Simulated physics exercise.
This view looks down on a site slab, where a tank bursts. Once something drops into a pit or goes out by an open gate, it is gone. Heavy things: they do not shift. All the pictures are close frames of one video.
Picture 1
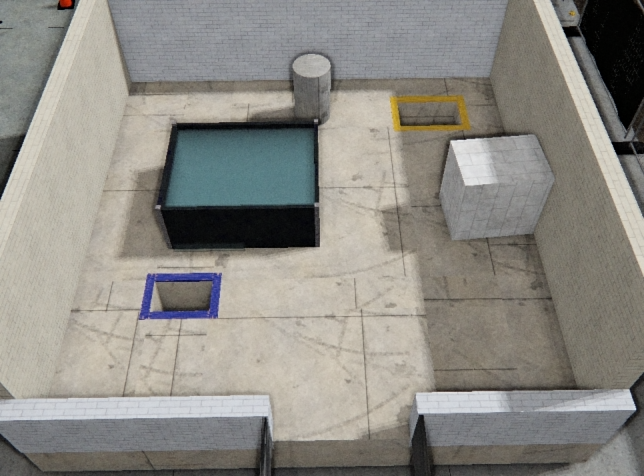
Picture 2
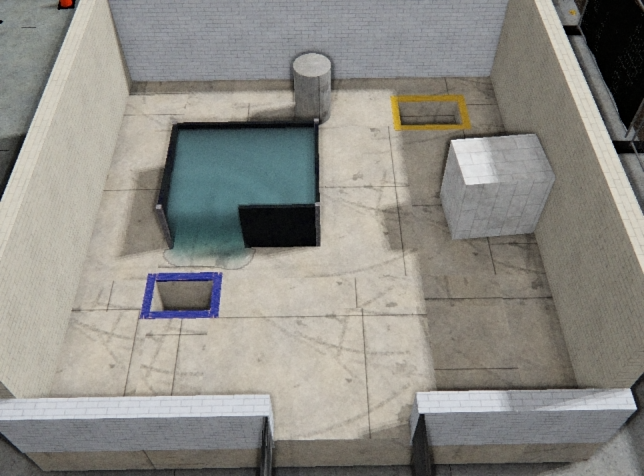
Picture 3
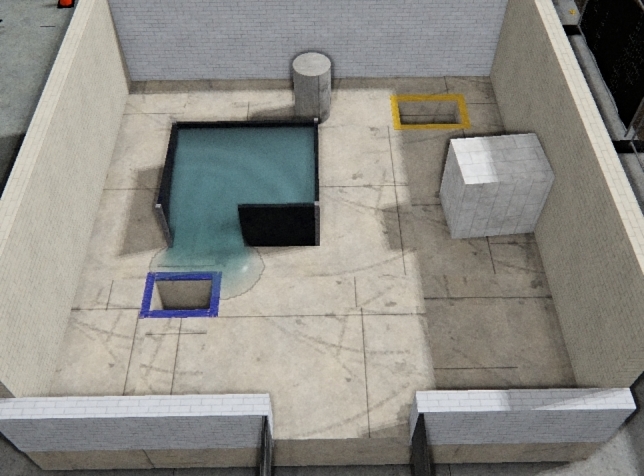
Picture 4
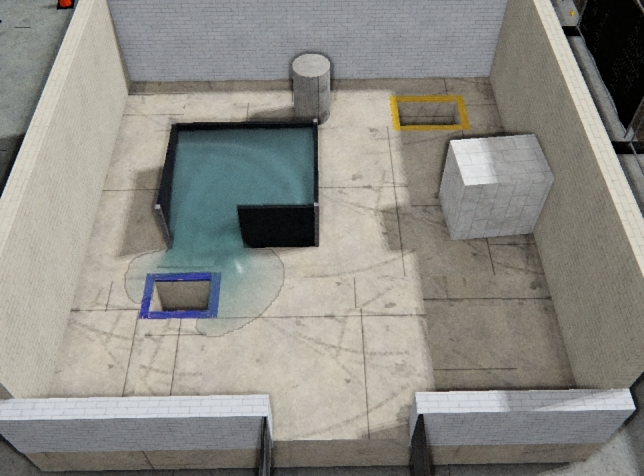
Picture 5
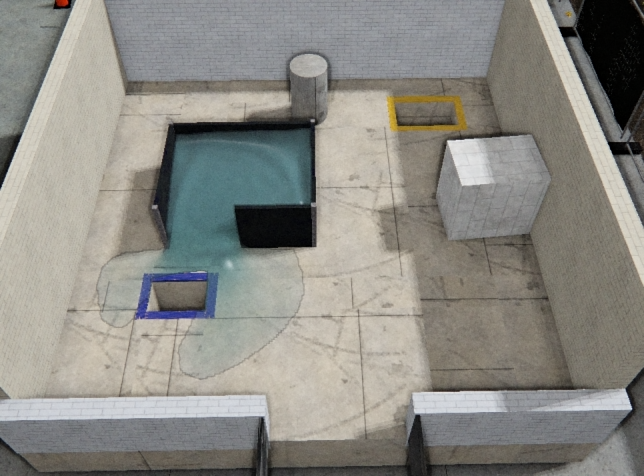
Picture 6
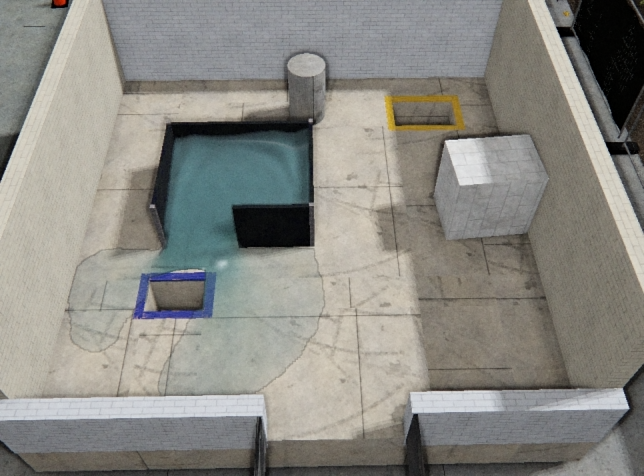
Water tank on a walled concrete slab opening at its front left, water pouring out and spreading around a blue-edged pit.
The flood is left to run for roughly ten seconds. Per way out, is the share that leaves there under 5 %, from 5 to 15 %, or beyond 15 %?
One by one: Gate: The middle band, yellow pit: The bottom band, blue pit: The top band.
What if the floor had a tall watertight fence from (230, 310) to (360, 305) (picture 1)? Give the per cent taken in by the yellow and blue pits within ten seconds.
I'd give yellow roughly 0 % and blue roughly 70 %.
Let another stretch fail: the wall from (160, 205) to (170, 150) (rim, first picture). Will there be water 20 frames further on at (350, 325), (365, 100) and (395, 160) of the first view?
In the order asked: Sodden, sodden, out of reach.
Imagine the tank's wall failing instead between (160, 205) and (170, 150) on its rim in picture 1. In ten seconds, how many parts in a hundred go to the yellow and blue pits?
In percent: Yellow 12, blue 4.
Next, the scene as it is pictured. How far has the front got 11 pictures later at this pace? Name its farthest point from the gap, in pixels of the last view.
Somewhere about (447, 417).
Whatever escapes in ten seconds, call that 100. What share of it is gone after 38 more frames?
It should be close to 85 percent by then.
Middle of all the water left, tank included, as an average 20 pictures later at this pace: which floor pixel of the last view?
The water centres close to (226, 249).
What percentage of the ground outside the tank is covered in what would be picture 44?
It comes to 30 per cent.
A moment on, water covers 20 % of the floor; the gate 0 %, the yellow pit 0 %, the blue pit 20 %.
Next, water covers 20 % of the floor; the gate 3 %, the yellow pit 0 %, the blue pit 31 %.
Then, water covers 25 % of the floor; the gate 6 %, the yellow pit 0 %, the blue pit 41 %.
Later, water covers 30 % of the floor; the gate 9 %, the yellow pit 0 %, the blue pit 55 %.
In the end, water covers 35 % of the floor; the gate 11 %, the yellow pit 0 %, the blue pit 64 %.
